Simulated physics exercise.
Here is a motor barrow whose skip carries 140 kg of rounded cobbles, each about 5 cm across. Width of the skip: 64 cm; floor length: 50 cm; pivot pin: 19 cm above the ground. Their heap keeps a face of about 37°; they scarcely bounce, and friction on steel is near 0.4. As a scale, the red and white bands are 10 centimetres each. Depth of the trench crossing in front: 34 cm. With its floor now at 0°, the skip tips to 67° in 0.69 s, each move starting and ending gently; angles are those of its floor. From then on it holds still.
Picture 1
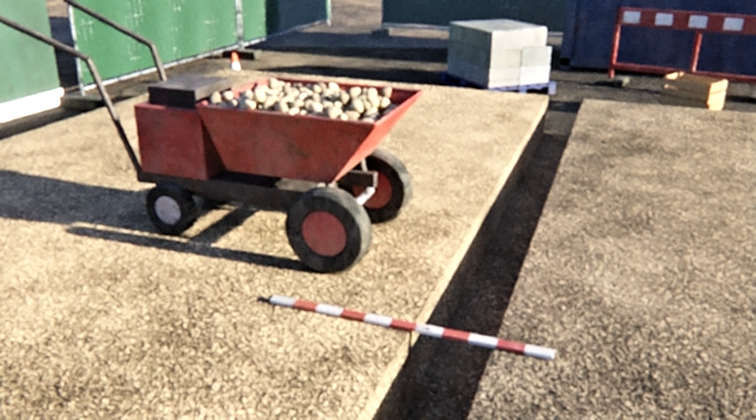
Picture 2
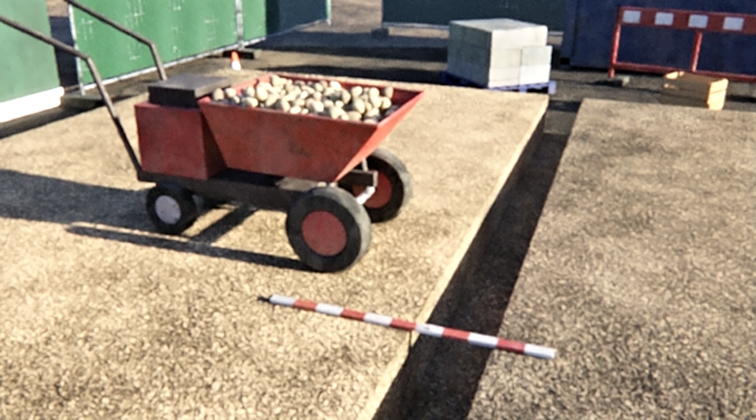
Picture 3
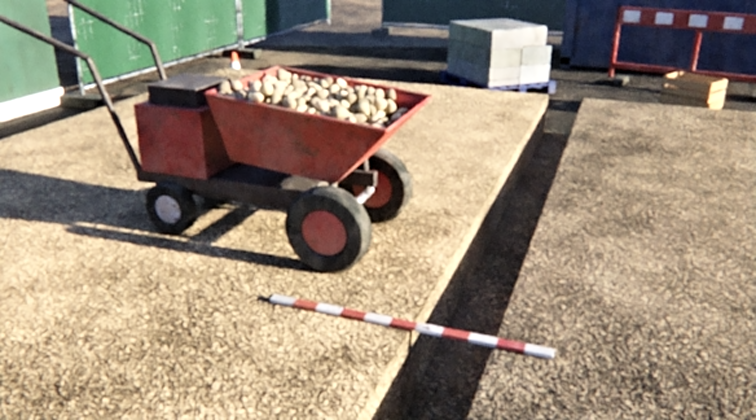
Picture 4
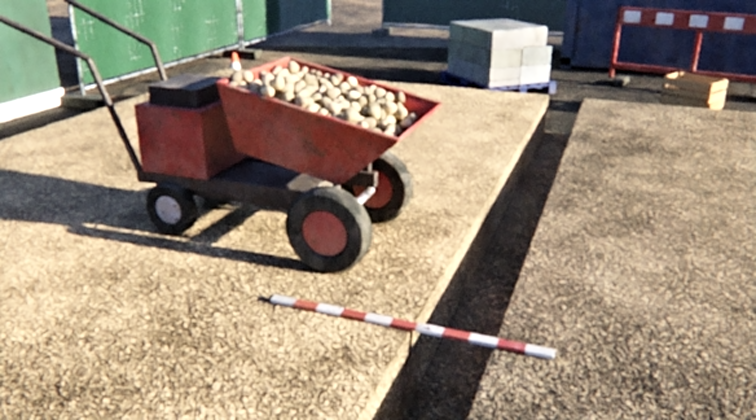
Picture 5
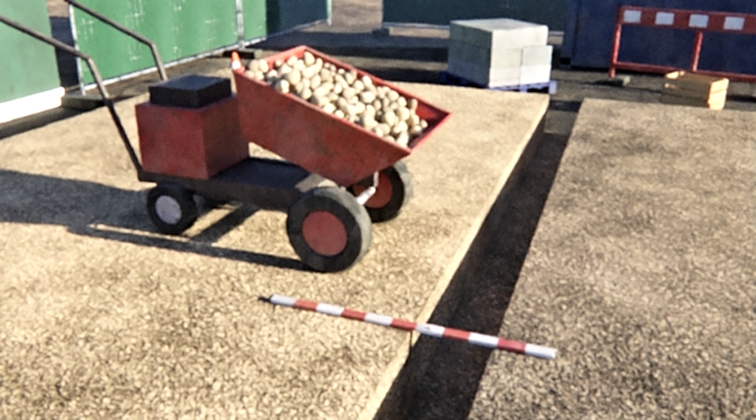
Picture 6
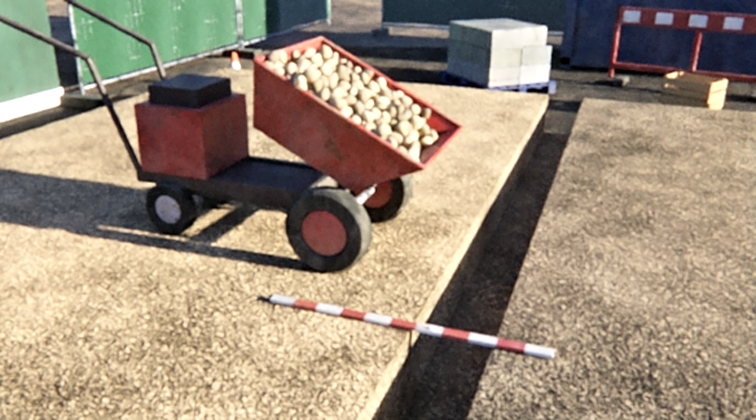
A red motor barrow loaded with rounded stones stood on gravelly ground beside a trench, and its skip slowly tilted forward to the right, its back end rising while the wheels stayed still.
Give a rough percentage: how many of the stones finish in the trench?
69 %.
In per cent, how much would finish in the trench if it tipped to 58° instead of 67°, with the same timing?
Close to 50 per cent then.
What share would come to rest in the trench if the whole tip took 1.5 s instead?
I'd put it at roughly 85 per cent.
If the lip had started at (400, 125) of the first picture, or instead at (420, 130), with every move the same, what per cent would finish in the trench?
First spot about 50, second spot about 35 per cent.
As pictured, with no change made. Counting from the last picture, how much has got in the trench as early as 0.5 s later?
I'd put it near 20 per cent.
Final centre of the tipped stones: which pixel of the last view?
The middle should be near (500, 306).
Then, 0.2 s after the last picture the floor is at 57°, 100 % in the skip; the foremost stones are at (456, 200).
Then, 0.5 s after the last picture the floor is at 67°, 72 % in the skip, 22 % in the trench, 7 % past the trench; the foremost stones are at (544, 285).
Then, 0.8 s after the last picture the floor is at 67°, 32 % in the skip, 37 % in the trench, 31 % past the trench; the foremost stones are at (726, 300).
Then, 2.8 s after the last picture the floor is at 67°, 0 % in the skip, 69 % in the trench, 31 % past the trench; the foremost stones are past the picture's edge.
